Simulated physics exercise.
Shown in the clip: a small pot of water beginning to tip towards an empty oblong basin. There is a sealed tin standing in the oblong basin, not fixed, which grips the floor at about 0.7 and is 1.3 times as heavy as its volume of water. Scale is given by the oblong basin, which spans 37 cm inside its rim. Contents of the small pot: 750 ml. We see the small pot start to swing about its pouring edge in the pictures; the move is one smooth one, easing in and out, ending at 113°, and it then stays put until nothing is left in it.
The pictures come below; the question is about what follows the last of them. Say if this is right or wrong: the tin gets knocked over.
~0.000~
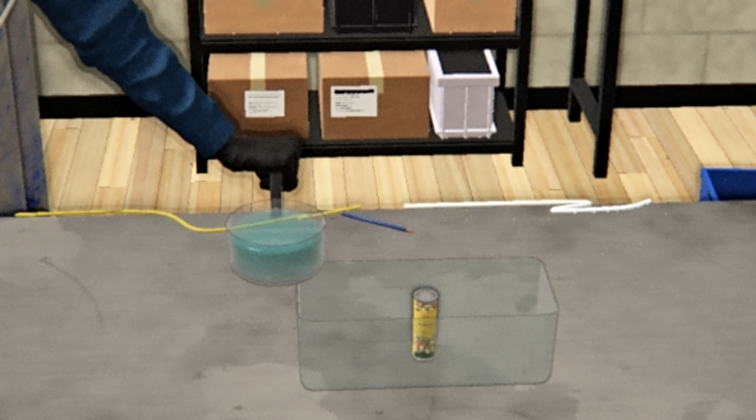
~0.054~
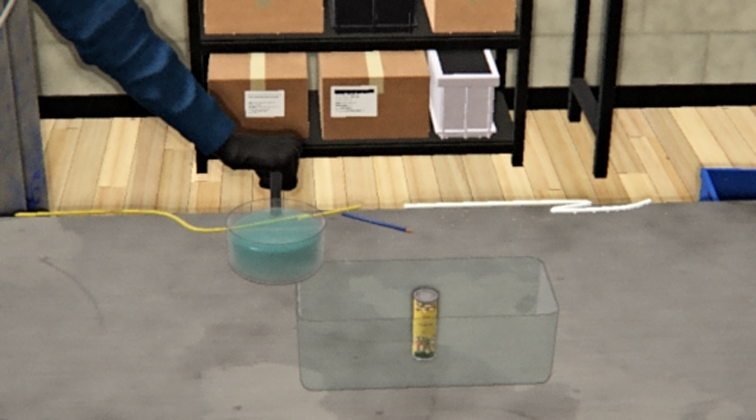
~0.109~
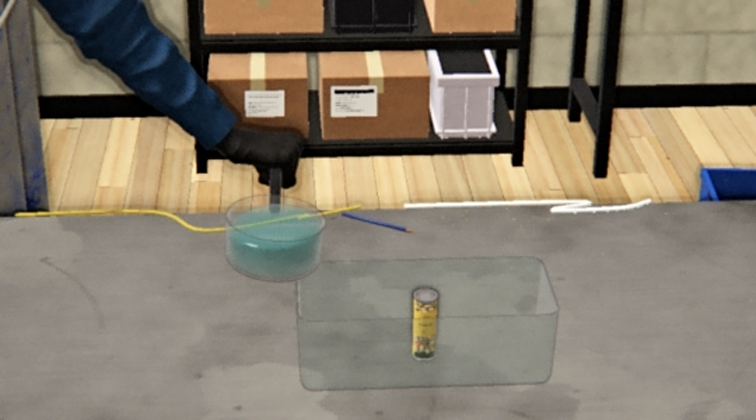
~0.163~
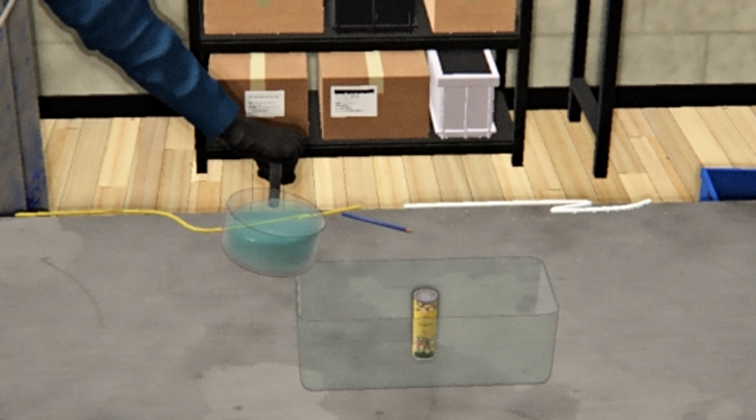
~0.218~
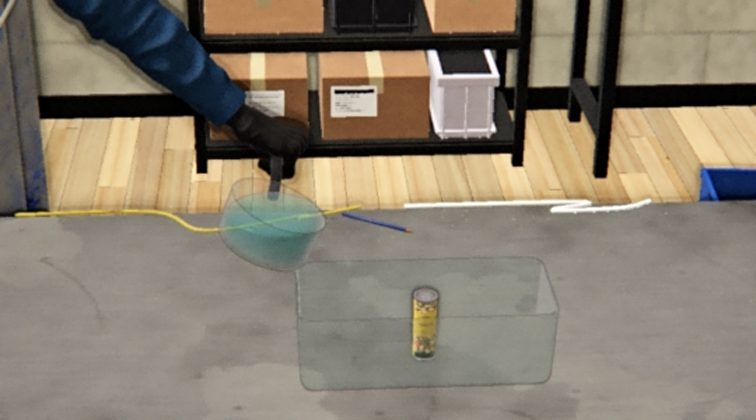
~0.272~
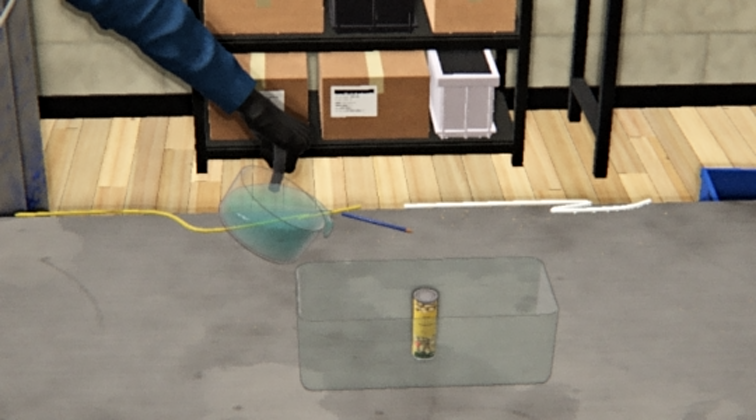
Right, it gets knocked over.
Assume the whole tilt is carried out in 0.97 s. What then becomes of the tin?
Then it tips over.
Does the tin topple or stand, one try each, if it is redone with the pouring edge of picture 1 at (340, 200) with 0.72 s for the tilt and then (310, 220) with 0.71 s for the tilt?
The tin stays vertical the first time and overturns the second time.
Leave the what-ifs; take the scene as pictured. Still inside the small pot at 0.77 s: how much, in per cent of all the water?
Roughly 1 per cent.
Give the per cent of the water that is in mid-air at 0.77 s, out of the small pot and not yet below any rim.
7 per cent, roughly.
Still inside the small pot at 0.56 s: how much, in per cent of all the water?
About 24 per cent.
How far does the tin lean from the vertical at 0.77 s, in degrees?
The lean is some 35° away from upright.
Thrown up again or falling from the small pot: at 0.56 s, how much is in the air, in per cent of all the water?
Estimate: About 56 % of all of it.
By 0.56 s the tilt is 98° and 25 per cent is still to pour; the tin stands where it began.
By 0.77 s the tilt is 113° and 1 per cent is still to pour; the tin leans 33°.
By 1.00 s the tilt is 113° and 0 per cent is still to pour; the tin lies on its side.
By 1.24 s the tilt is 113° and 0 per cent is still to pour; the tin lies on its side.
At rest the tin lies on its side.
